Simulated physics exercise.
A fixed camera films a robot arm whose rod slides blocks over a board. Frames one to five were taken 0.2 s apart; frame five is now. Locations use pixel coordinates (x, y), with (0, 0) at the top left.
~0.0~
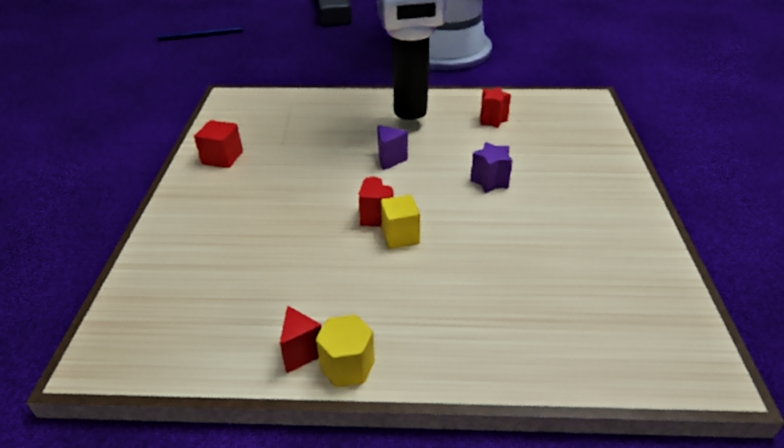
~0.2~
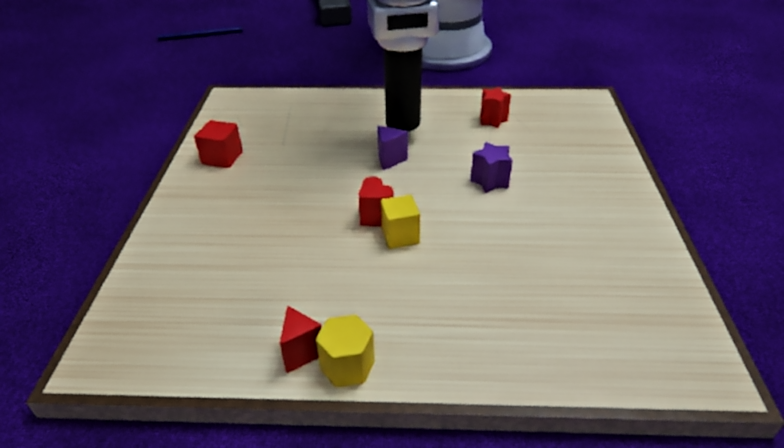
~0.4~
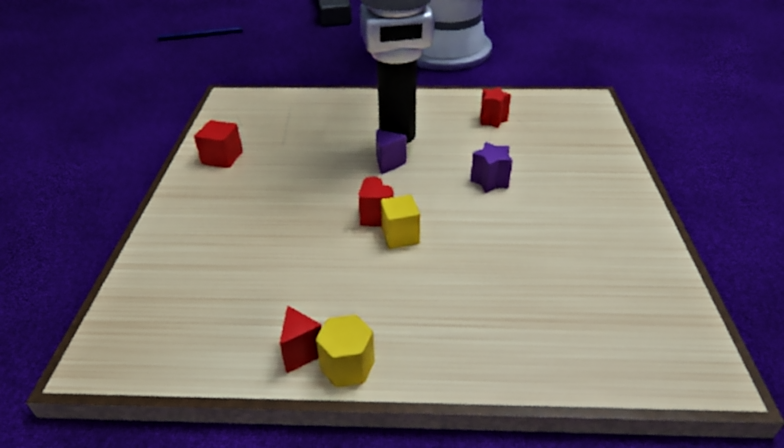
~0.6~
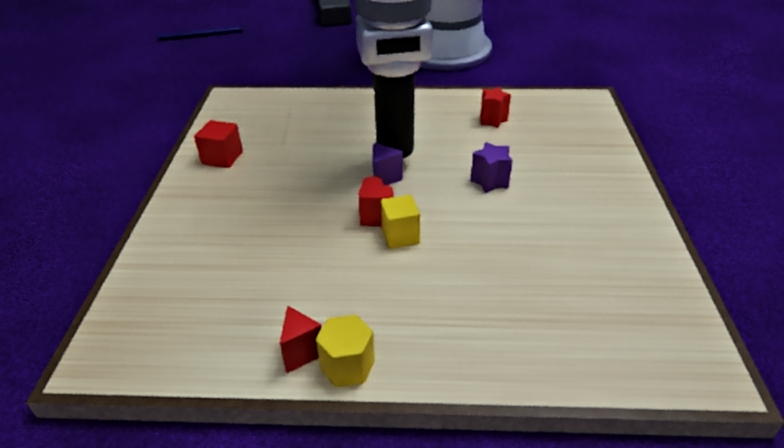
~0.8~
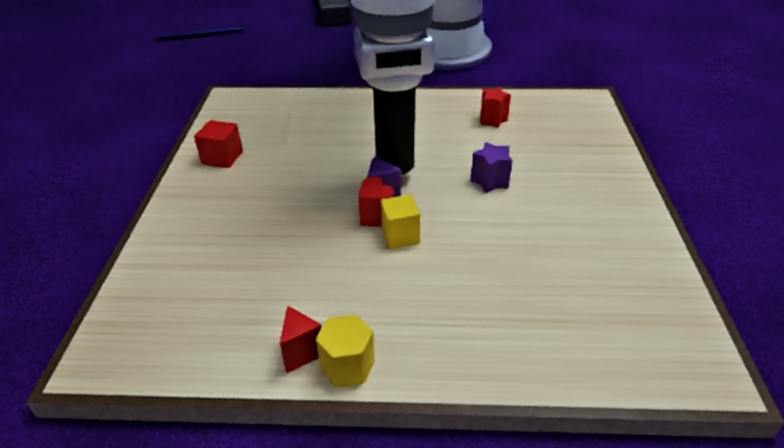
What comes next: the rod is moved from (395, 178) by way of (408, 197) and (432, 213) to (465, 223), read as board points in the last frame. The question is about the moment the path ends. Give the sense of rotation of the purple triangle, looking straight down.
It turns round clockwise.
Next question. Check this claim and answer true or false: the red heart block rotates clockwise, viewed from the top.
My answer: False.
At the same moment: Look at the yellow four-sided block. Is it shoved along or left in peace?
That block is going to be left alone.
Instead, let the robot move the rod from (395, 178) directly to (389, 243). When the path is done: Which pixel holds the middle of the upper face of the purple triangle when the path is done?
I'd guess (355, 186).
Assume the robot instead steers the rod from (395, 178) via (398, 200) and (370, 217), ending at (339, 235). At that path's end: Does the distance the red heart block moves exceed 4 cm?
Short answer: Yes.
What follows on the original path. One third of the way, rod at (409, 184); red heart block at (371, 192), turned 30° anticlockwise; purple triangle at (375, 175), turned 35° clockwise.
Two thirds of the way, rod at (433, 199); red heart block at (371, 192), turned 30° anticlockwise; purple triangle at (375, 175), turned 35° clockwise.
At the end, rod at (466, 209); red heart block at (371, 192), turned 30° anticlockwise; purple triangle at (375, 175), turned 35° clockwise; yellow four-sided block in place.
